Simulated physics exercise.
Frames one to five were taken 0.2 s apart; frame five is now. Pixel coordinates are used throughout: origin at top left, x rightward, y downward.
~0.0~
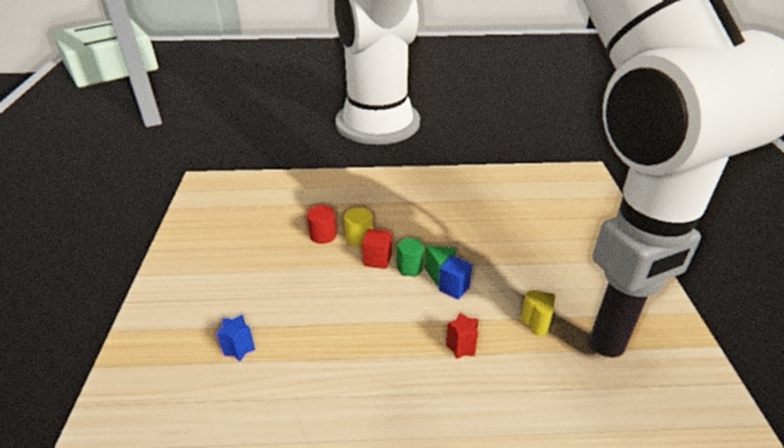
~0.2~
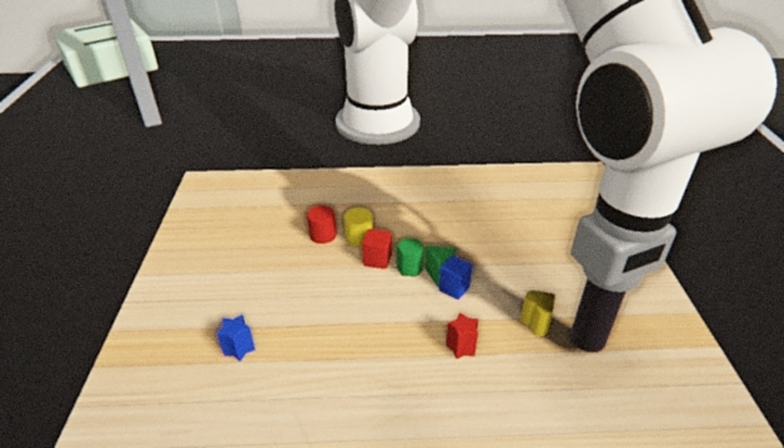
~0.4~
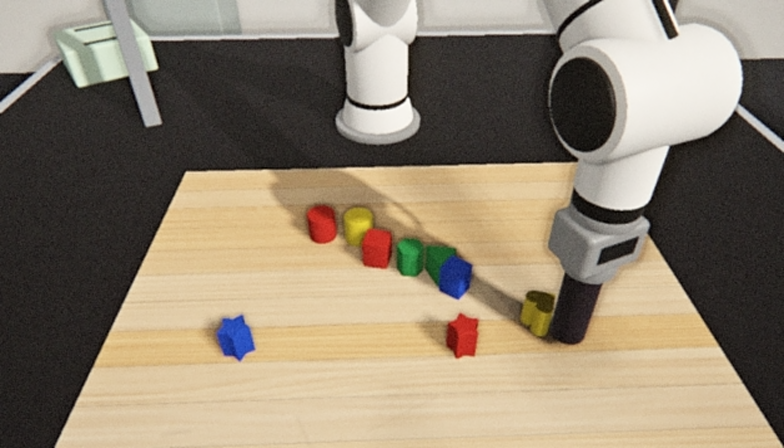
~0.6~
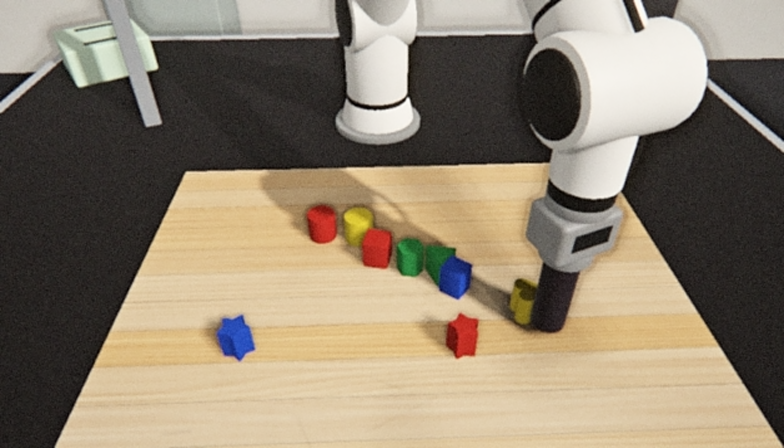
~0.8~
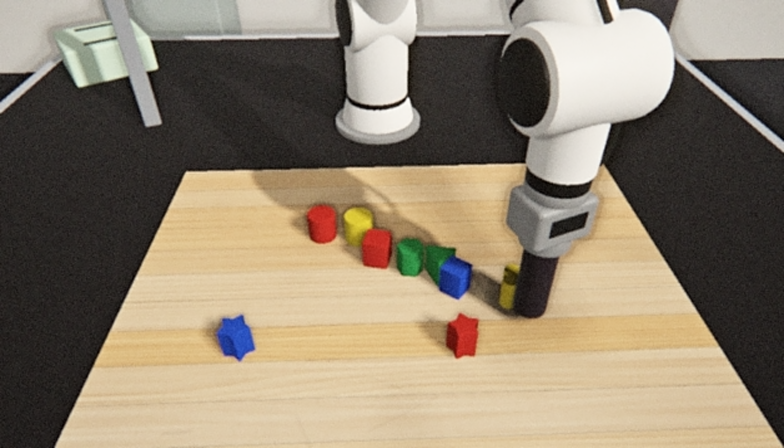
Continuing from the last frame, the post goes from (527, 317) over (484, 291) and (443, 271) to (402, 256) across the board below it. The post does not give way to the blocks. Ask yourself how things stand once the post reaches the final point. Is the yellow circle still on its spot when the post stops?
Yes
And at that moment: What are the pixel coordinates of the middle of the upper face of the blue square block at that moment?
Pixel (424, 261).
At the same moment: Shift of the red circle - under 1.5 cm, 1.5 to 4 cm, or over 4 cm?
It shifts by less than 1.5 cm.
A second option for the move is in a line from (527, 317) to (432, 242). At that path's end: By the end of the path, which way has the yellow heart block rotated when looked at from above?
From the top, the block rotates clockwise.
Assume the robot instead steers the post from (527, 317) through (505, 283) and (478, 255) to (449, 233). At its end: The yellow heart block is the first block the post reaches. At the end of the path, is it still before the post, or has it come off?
At the end of the path, the post is still pushing the yellow heart block ahead of it.
The first path, step by step. One third of the way, post (485, 281); yellow heart block (488, 250), turned 50° clockwise.
Two thirds of the way, post (443, 261); green hexagon (391, 243), turned 30° anticlockwise; green triangle (413, 242), turned 30° clockwise; blue square block (425, 262), turned 95° anticlockwise; yellow heart block (484, 245), turned 70° clockwise.
At the end, post (402, 246); red circle not moved; yellow circle not moved; green hexagon (369, 246), turned 65° anticlockwise; green triangle (378, 231), turned 30° anticlockwise; blue square block (424, 261), turned 100° anticlockwise; yellow heart block (484, 245), turned 70° clockwise.
